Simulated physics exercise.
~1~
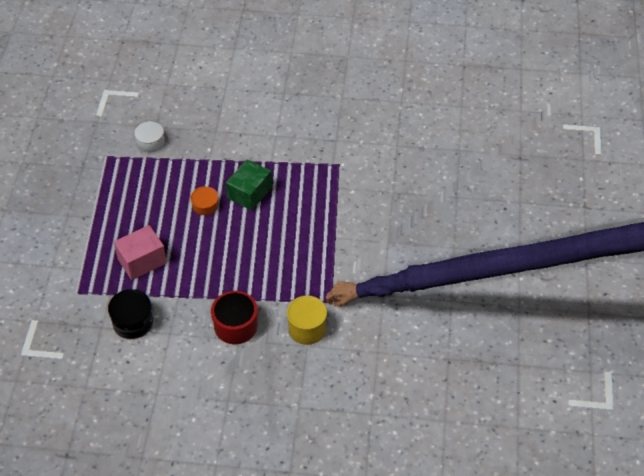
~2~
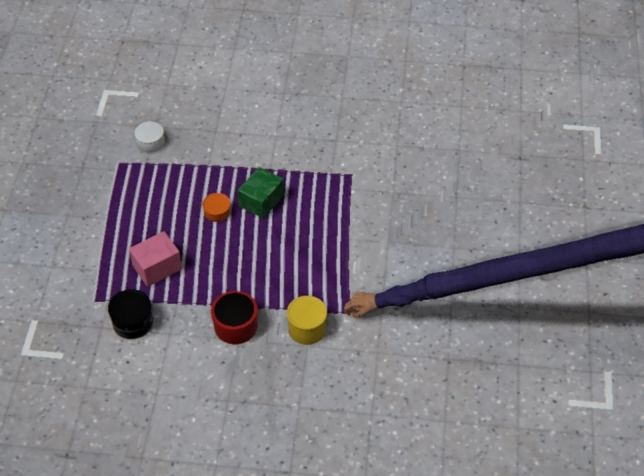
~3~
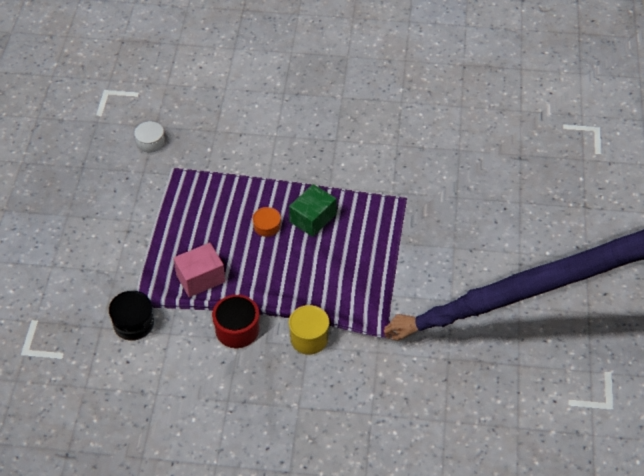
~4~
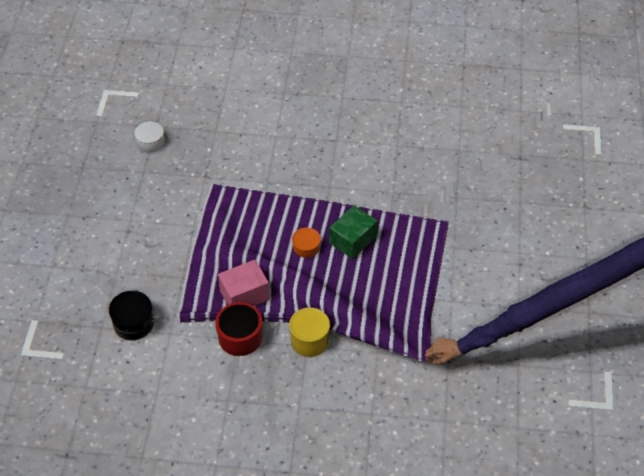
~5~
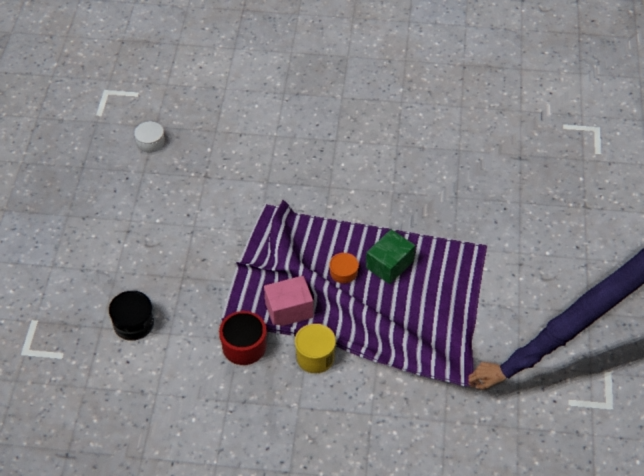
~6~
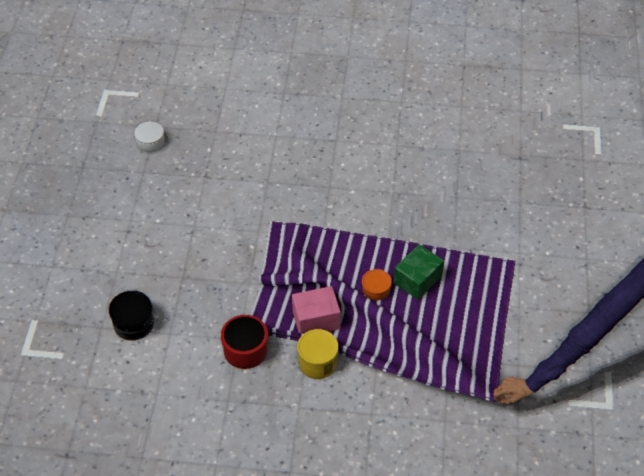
A hand dragging a striped purple mat rightward and down, carrying crates and orange bin along, nudging yellow bucket slightly, black bucket staying.
